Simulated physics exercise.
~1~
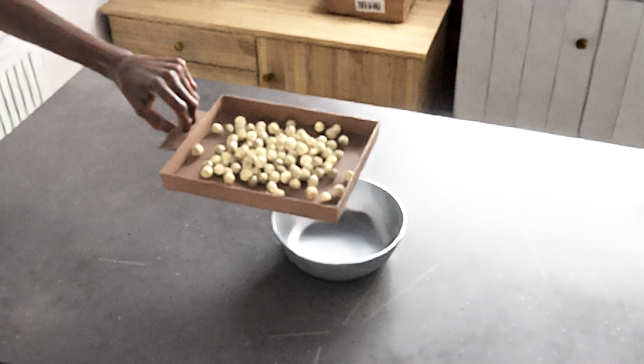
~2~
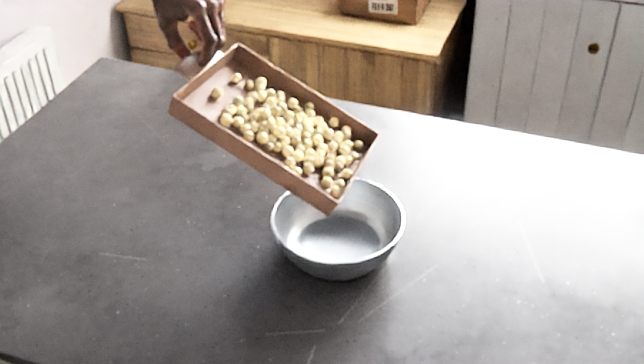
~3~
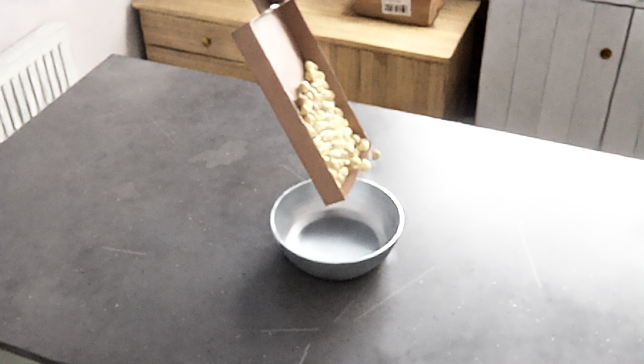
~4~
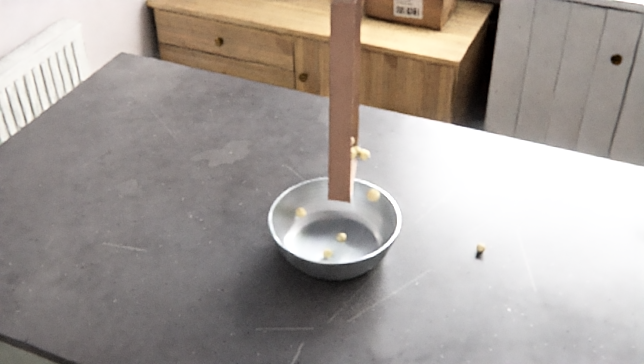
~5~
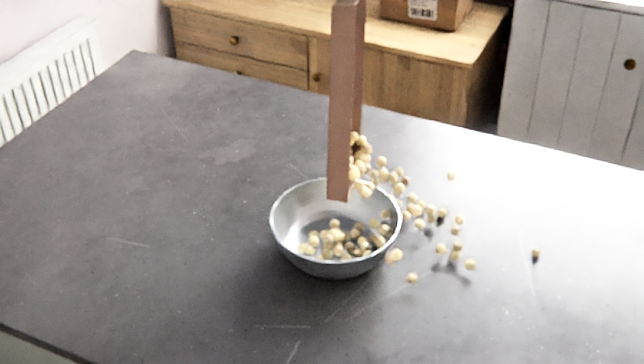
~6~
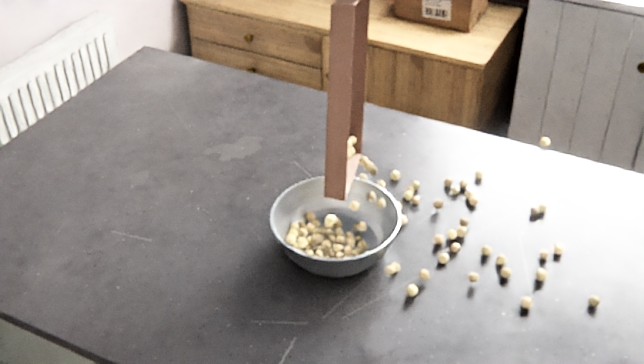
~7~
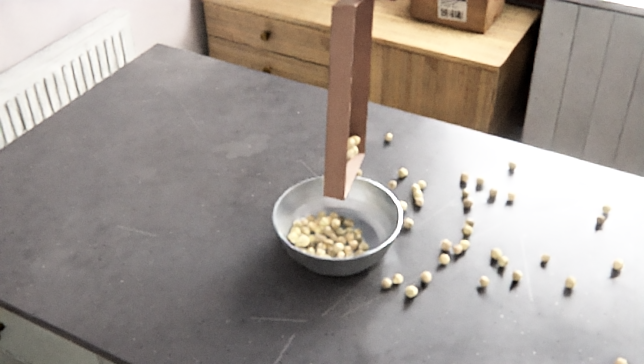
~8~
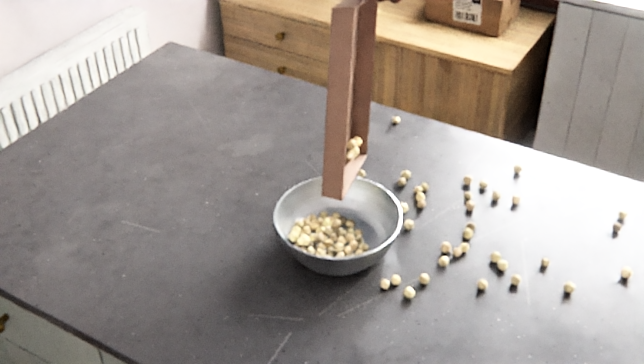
Dark tabletop with a hand tipping a brown tray upright, pouring round pale nuts into a metal bowl, many scattering to the right.
